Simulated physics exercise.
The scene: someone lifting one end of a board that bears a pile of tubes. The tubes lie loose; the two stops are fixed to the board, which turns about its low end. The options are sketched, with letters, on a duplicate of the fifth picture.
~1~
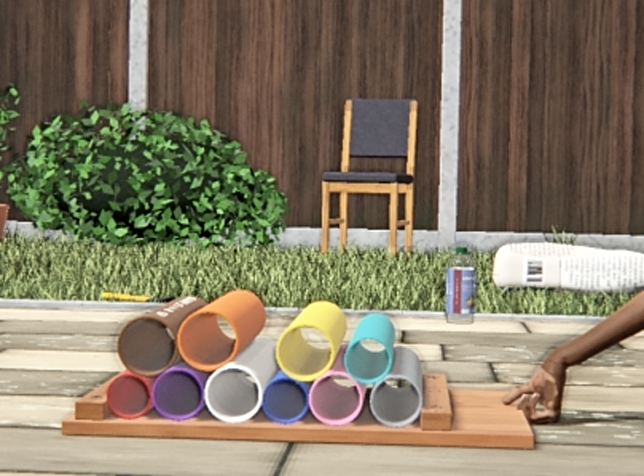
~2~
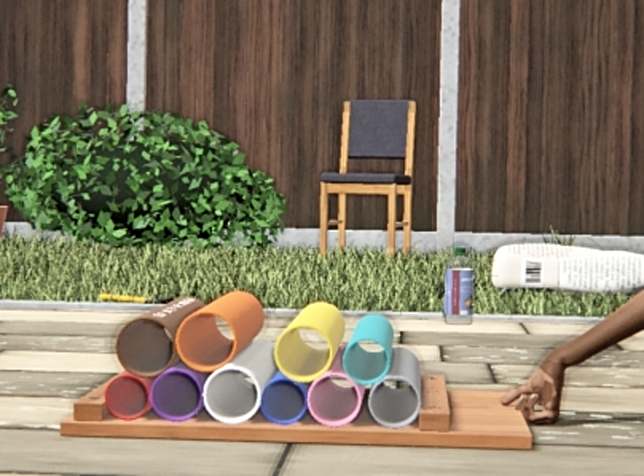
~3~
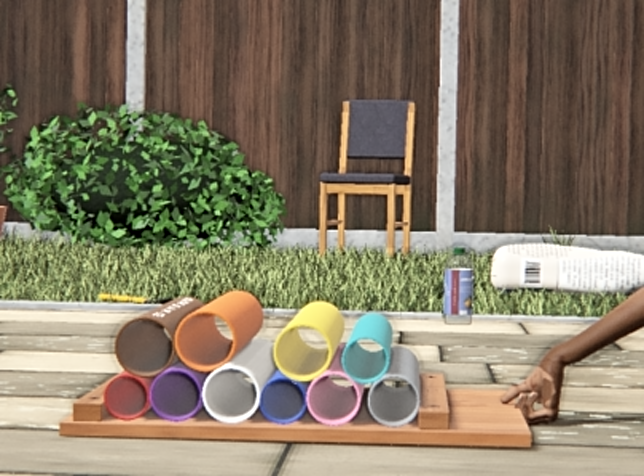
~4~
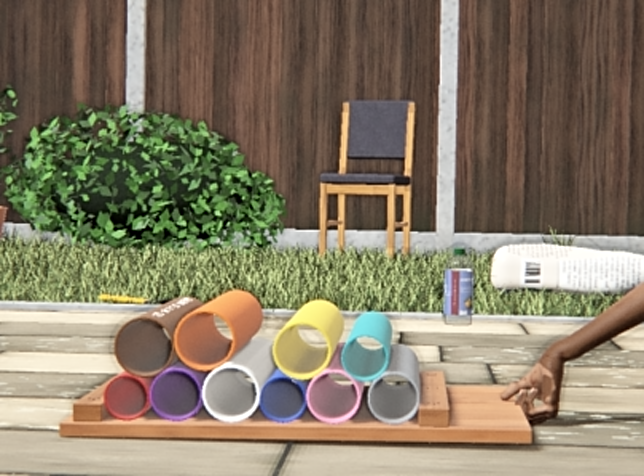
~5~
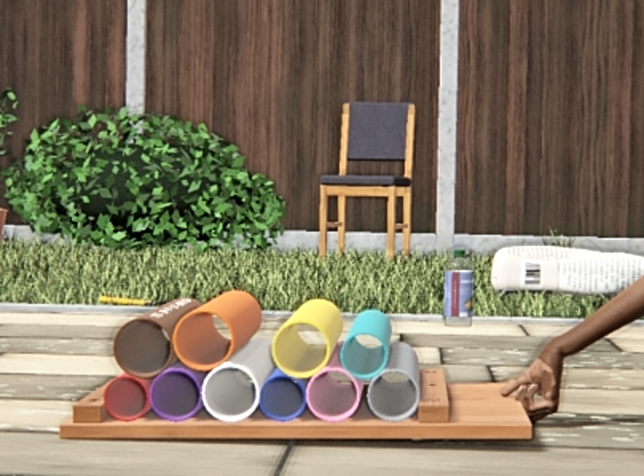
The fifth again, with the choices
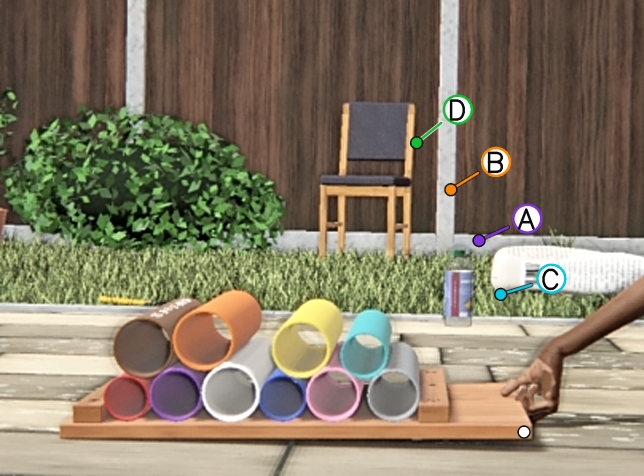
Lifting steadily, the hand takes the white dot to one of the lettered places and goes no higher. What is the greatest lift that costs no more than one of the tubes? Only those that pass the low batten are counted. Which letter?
The highest mark that will do is C.
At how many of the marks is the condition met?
One of them.
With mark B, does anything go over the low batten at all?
Yes.
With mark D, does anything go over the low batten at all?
Yes, at D.
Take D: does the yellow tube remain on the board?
No, with D.
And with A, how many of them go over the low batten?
It comes to three.
On the marked copy, A at (479, 241); B at (451, 190); C at (501, 294); D at (417, 143); the white dot at (524, 432).
Following C. Soon after the start, board at 14°.
Later, board at 19°.
In the end, board at 19°, one over the low batten (brown).
As for the rest, A three over the low batten (brown, yellow, orange); B four over the low batten (brown, yellow, turquoise, orange); D four over the low batten (brown, yellow, turquoise, orange).
